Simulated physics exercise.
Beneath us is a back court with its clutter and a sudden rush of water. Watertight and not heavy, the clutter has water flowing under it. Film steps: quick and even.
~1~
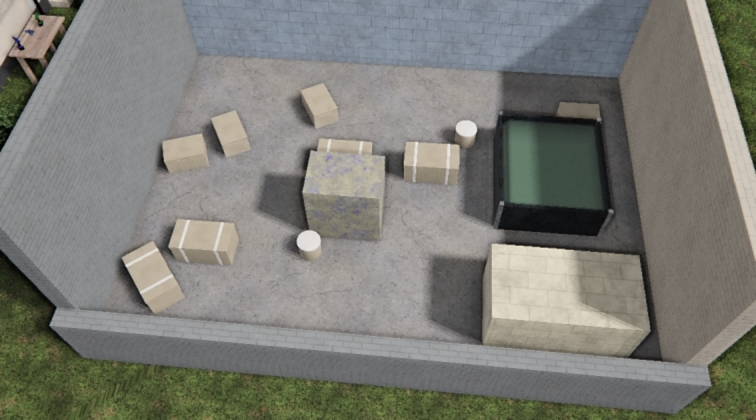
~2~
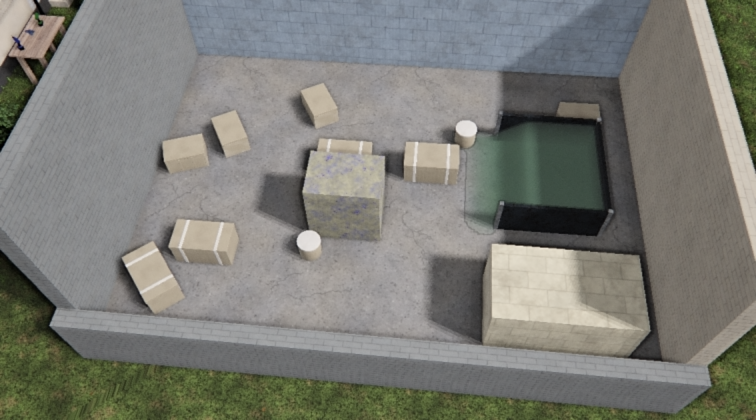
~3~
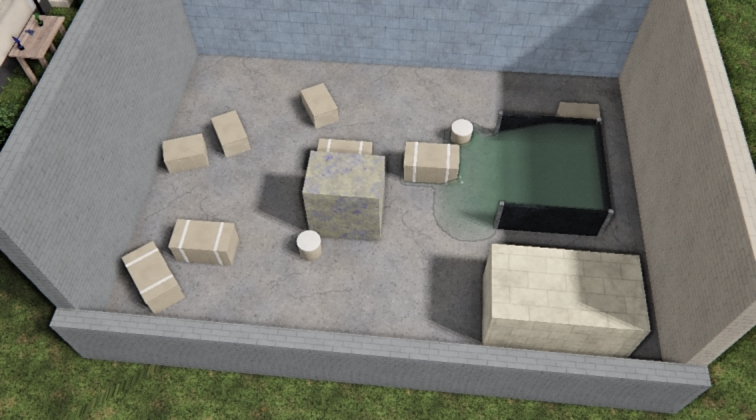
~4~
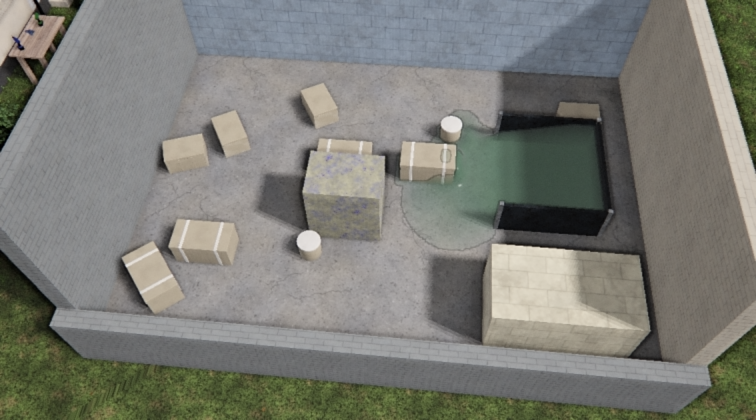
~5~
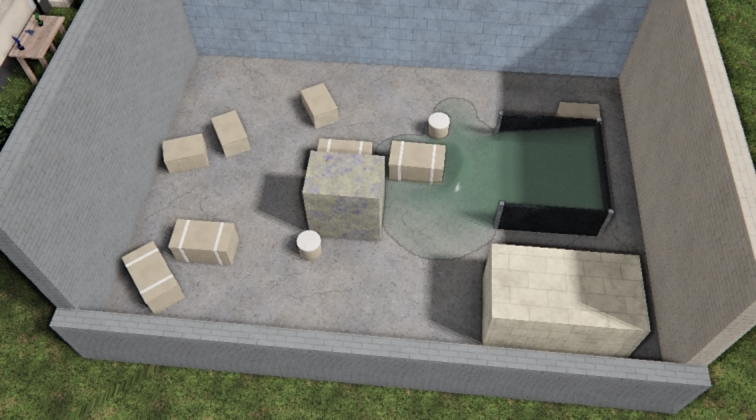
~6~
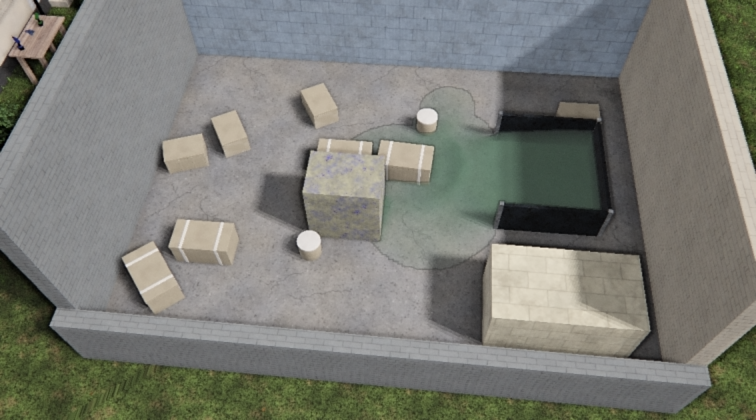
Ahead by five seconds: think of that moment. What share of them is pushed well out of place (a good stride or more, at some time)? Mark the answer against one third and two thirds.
One to two thirds of them.
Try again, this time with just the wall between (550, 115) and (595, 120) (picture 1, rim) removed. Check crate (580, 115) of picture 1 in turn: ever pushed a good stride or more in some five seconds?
Lab note - outcome: Distance reached.
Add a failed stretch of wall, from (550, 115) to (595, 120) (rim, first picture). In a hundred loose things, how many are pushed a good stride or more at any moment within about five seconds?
My estimate is some 10 per cent of them.
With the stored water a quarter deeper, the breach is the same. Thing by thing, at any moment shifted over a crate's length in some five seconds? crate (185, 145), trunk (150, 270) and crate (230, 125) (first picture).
Respectively, gets that far, never gets that far, gets that far.
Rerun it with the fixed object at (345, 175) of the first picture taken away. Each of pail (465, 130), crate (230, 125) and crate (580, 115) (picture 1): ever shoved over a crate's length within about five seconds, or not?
Went a long way, then never got far, then never got far.
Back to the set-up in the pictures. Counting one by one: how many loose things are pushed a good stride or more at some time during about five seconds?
You get 4.
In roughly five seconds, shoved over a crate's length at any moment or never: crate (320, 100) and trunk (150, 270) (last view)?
Went a long way, then never got far.
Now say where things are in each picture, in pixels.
The first picture shows a pail at (467, 128), on the bottom; a trunk at (432, 155), on the bottom; 0 of 10 have shifted.
The second picture shows a pail at (467, 128), on the bottom; a trunk at (432, 155) rests on the ground; 0 of 10 have shifted.
The third picture shows a pail at (462, 127) rests on the ground, close to its start; a trunk at (432, 155) rests on the ground; 1 of 10 have shifted.
The fourth picture shows a pail at (452, 124) rests on the ground, close to its start; a trunk at (429, 155) rests on the ground, close to its start; 2 of 10 have shifted.
The fifth picture shows a pail at (439, 120), on the bottom, a stride from its start; a trunk at (418, 155), on the bottom, close to its start; 2 of 10 have shifted.
The sixth picture shows a pail at (427, 116), on the bottom, a stride from its start; a trunk at (406, 155), on the bottom, a stride from its start; 2 of 10 have shifted.
A moment on, 2 of 10 are well off their spots; 0 afloat.
Next, 4 of 10 are well off their spots; 1 afloat.
Later, 4 of 10 are well off their spots; 1 afloat.
In the end, 4 of 10 are well off their spots, and 4 have been at some point; 4 afloat.
